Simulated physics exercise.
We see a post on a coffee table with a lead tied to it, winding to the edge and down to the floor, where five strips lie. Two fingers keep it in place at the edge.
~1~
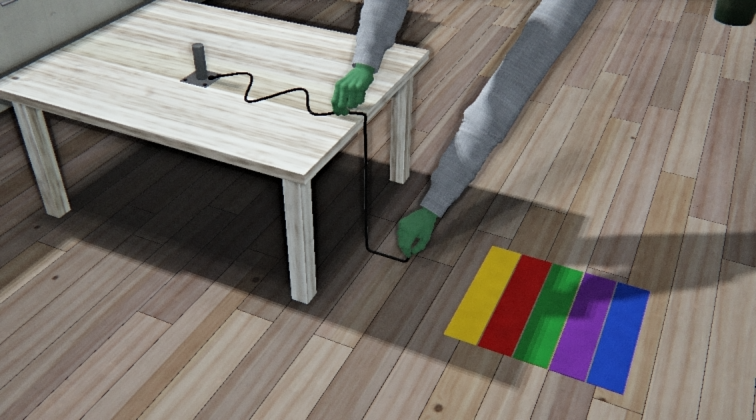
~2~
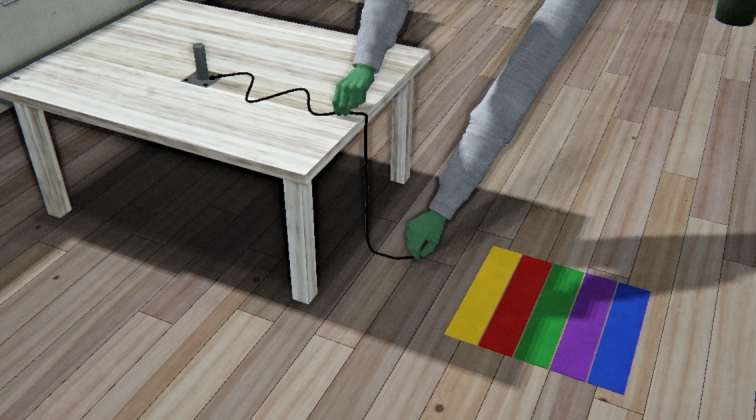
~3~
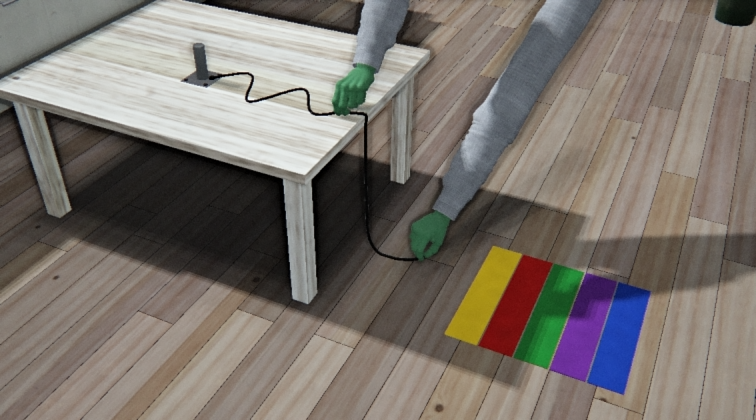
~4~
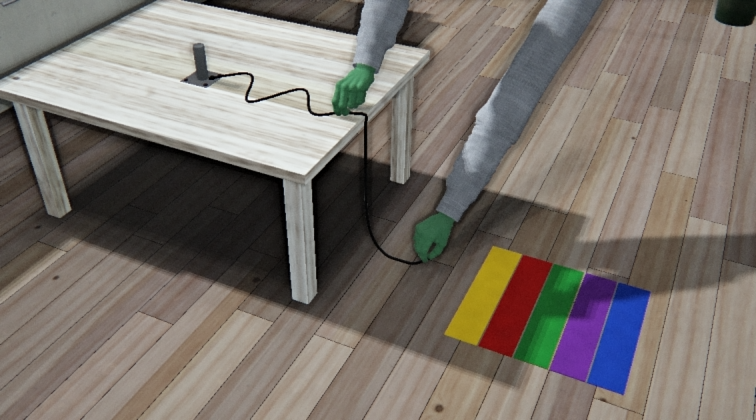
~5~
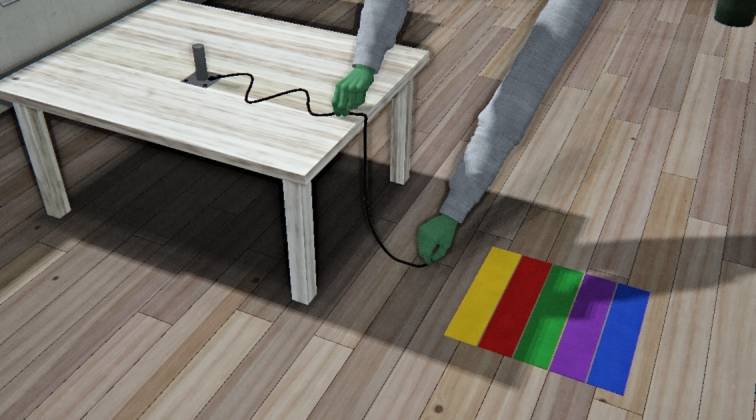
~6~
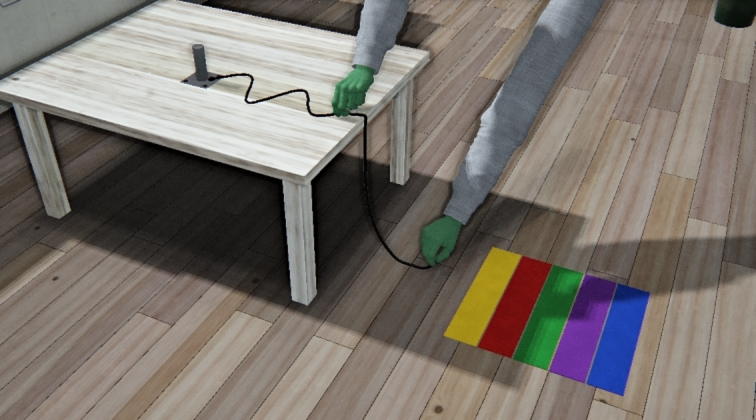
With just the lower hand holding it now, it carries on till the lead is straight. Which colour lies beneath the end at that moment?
Blue.
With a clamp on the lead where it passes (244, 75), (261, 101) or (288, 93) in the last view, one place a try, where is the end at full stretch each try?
Estimated pixels in sequence: (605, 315), (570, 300) and (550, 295).
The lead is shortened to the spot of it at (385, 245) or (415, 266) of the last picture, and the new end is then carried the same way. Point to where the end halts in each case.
Pixel positions, in order: (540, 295), (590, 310).
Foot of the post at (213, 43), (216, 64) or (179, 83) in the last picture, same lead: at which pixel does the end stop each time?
Taking the tries in turn, you get (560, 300), (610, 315) and (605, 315).
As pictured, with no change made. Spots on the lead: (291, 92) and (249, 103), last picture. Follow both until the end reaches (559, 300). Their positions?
(339, 113) and (296, 104).
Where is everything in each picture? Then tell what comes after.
In the first frame, end (411, 253); yellow (469, 322); red (503, 333); green (537, 344); purple (573, 356); blue (611, 368).
In the second frame, end (420, 256); lead through (244, 74) (259, 101) (309, 100) (359, 114) (367, 181) (368, 239).
In the third frame, end (424, 257).
In the fourth frame, end (428, 258); lead through (244, 74) (258, 101) (308, 100) (359, 114) (366, 181) (374, 240).
In the fifth frame, end (431, 260).
In the sixth frame, end (435, 262); lead through (244, 75) (258, 102) (308, 101) (359, 115) (366, 182) (383, 242).
Early on, end near (559, 300); over green.
Midway, end near (600, 312); over purple.
At the end of the slack, end near (625, 320); over blue. It gets as far as the blue strip.
